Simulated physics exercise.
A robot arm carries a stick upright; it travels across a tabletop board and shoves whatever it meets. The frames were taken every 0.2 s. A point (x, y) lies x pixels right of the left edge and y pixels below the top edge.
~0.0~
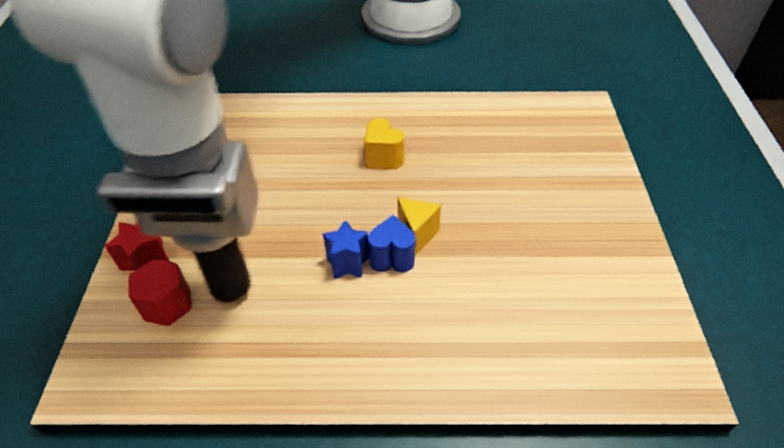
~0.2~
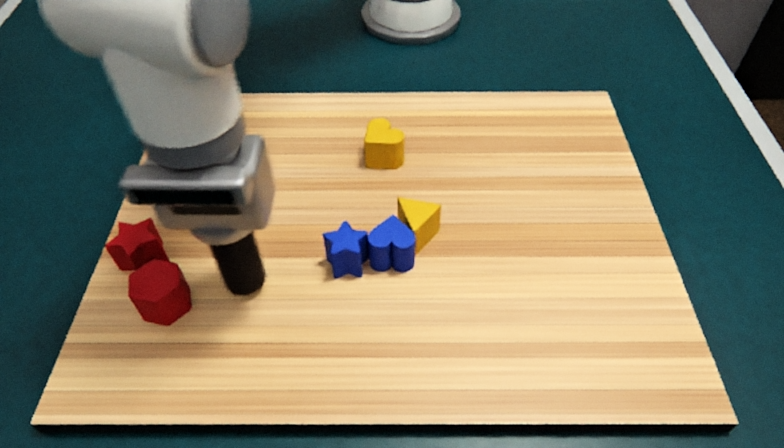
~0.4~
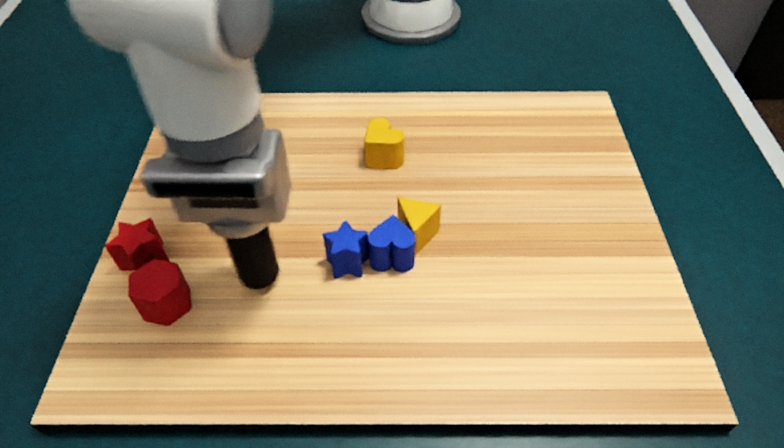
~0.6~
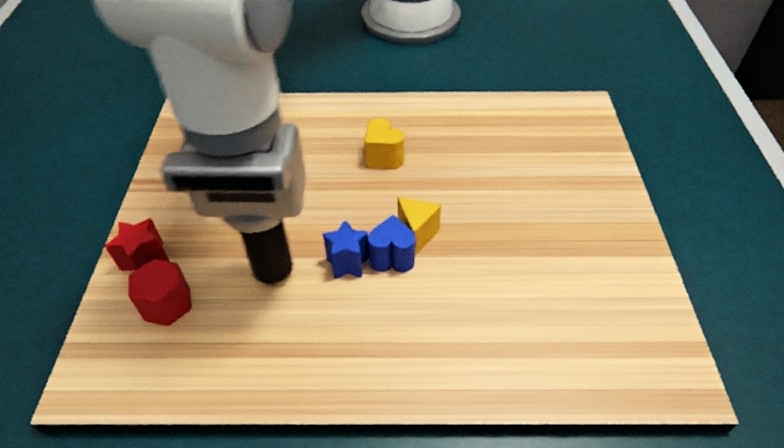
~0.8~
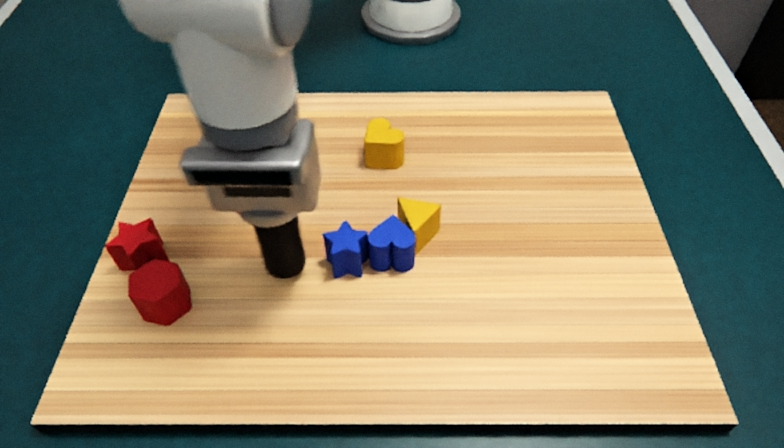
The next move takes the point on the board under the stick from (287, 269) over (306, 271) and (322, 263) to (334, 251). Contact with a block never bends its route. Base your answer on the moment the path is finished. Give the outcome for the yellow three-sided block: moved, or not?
That block is not shifted.
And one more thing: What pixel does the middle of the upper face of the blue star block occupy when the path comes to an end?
Pixel (367, 224).
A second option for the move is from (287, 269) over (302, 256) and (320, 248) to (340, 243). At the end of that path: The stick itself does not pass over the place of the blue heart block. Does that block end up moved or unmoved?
At the moment the path ends, the blue heart block no longer stands where it did.
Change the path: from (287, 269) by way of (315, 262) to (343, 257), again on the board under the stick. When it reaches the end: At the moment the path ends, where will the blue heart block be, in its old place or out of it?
Answer: Moved.
What follows on the original path. Halfway along, stick at (314, 261); nothing pushed yet.
At the end, stick at (333, 245); blue star block at (367, 224), turned 20° clockwise; blue heart block at (402, 234); yellow three-sided block unmoved.
